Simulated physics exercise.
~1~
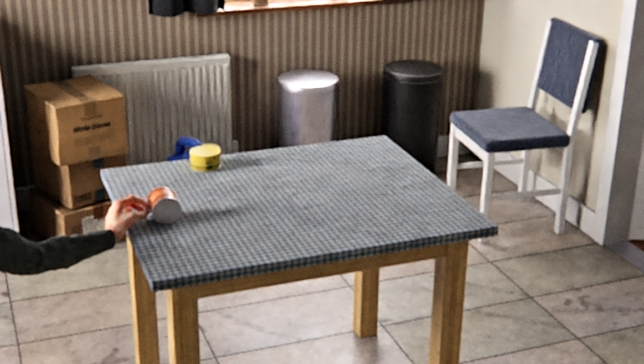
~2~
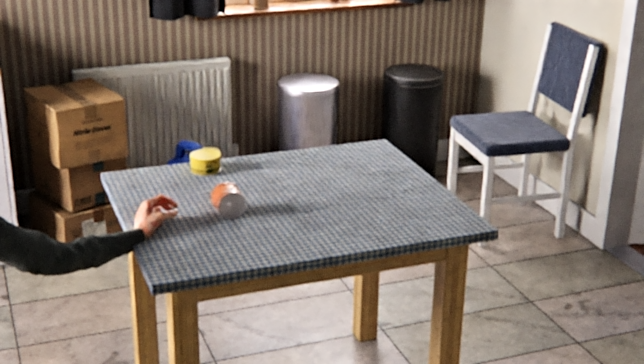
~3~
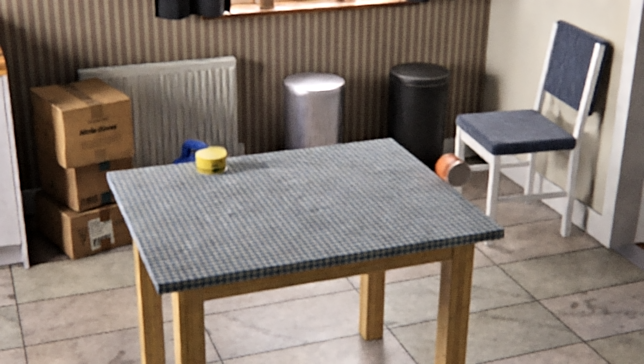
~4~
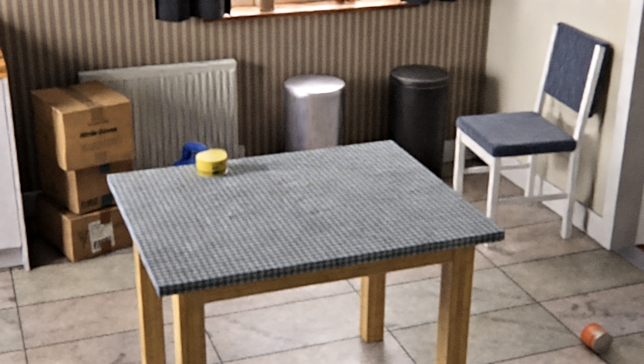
A hand sent an orange tin rolling to the right across a checkered table, past a yellow tub that stayed put, then drew back. The tin went off the far right side and ended up on the tiled floor.
